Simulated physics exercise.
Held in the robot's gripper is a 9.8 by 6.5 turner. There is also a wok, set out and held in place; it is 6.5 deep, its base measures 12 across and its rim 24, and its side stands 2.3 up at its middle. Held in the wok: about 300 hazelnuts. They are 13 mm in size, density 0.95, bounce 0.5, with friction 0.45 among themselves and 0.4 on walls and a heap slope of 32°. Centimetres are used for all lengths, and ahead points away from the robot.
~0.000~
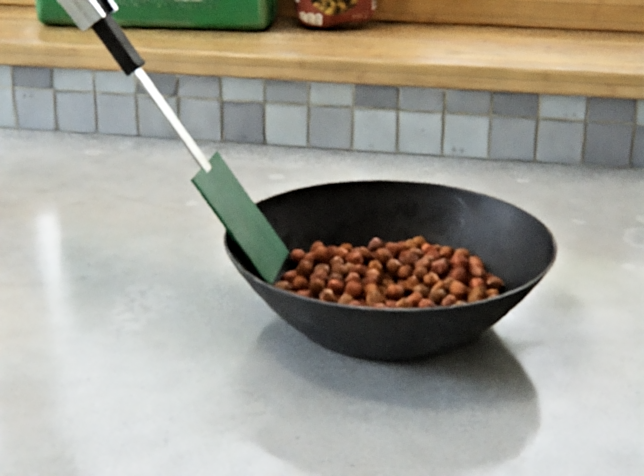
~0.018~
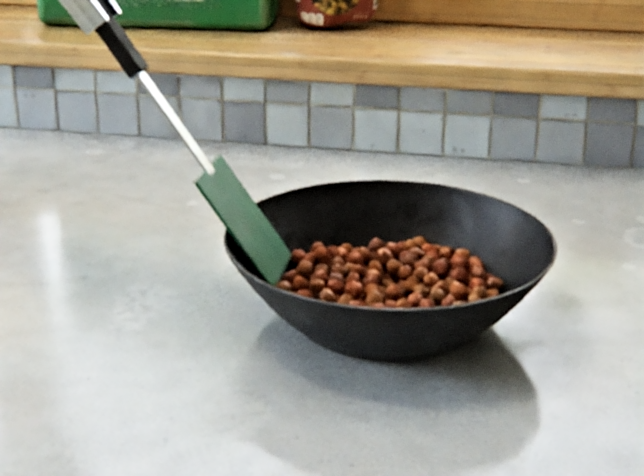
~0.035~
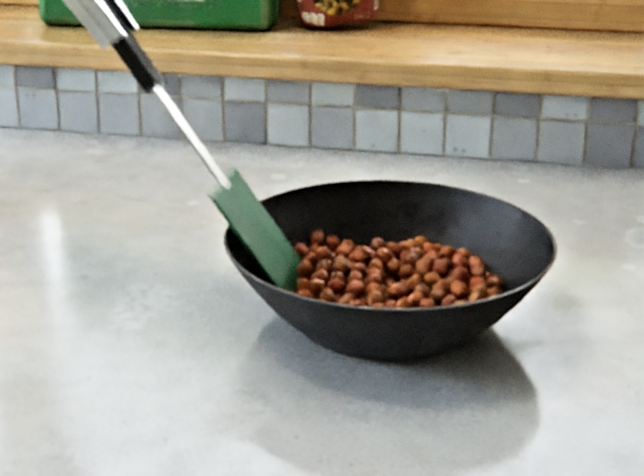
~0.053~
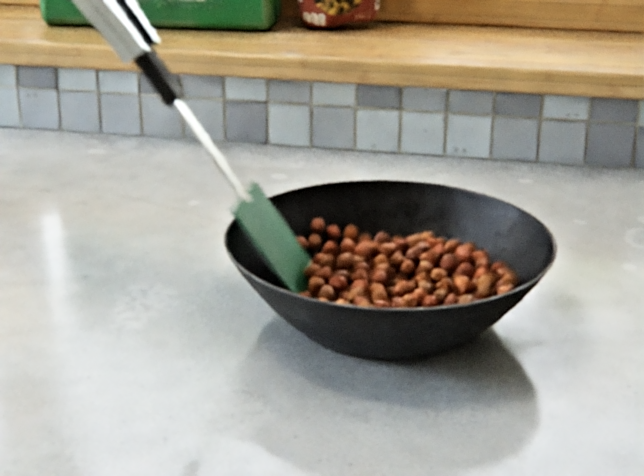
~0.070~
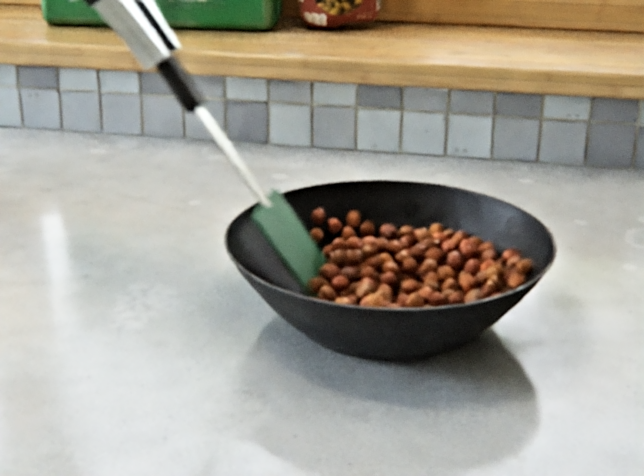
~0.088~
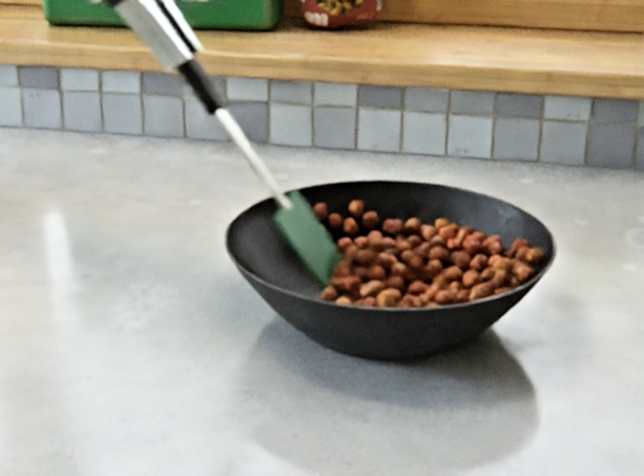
A green turner held by a robot gripper slid down the left side of a black wok and pushed into the heap of brown hazelnuts, shoving them toward the right side as the wok stayed still.
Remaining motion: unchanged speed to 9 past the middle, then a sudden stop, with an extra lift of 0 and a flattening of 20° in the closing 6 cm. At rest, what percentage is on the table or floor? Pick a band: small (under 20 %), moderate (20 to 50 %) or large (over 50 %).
The share is moderate, 20 to 50 %.
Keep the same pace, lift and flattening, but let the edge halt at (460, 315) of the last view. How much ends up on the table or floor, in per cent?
Approximately 0 per cent, I reckon.
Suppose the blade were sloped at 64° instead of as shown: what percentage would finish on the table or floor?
Near 35 %.
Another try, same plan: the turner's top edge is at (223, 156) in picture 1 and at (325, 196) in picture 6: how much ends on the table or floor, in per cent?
It works out to about 45 %, more or less.
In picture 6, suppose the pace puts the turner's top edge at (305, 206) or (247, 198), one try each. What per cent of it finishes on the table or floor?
I'd estimate some 45 and 10 in a hundred.
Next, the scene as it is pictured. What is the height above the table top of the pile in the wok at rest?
Height at rest: Roughly 6.5 cm.
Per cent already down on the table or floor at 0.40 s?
Share at that moment: About 10 %.
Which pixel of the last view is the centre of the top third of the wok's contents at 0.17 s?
It is centred at about (485, 259).
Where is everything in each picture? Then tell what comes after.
The first picture shows the turner top edge at (204, 165), sloping 55°; upper third of the load around (399, 283), from x 280 to 495, top at y 245; 302 in the wok.
The second picture shows the turner top edge at (208, 168), sloping 55°; upper third of the load around (399, 283), from x 280 to 495, top at y 245.
The third picture shows the turner top edge at (223, 182), sloping 55°; upper third of the load around (400, 280), from x 285 to 495, top at y 240.
The fourth picture shows the turner top edge at (244, 196), sloping 55°; upper third of the load around (411, 277), from x 285 to 510, top at y 225.
The fifth picture shows the turner top edge at (264, 202), sloping 55°; upper third of the load around (427, 270), from x 285 to 525, top at y 220.
The sixth picture shows the turner top edge at (285, 204), sloping 55°; upper third of the load around (434, 267), from x 290 to 535, top at y 210; 302 in the wok.
After 0.13 s, sloping 55°, highest piece 7 above the table; 302 in the wok.
After 0.17 s, sloping 47°, highest piece 8 above the table; 301 in the wok, 1 on the blade or in flight.
After 0.40 s, sloping 35°, highest piece 8 above the table; 194 in the wok, 35 on the table or floor, 73 on the blade or in flight.
After 1.45 s, sloping 35°, highest piece 6 above the table; 194 in the wok, 108 on the table or floor.
In the end, 194 in the wok, 108 on the table or floor. That is 36 % on the table or floor.
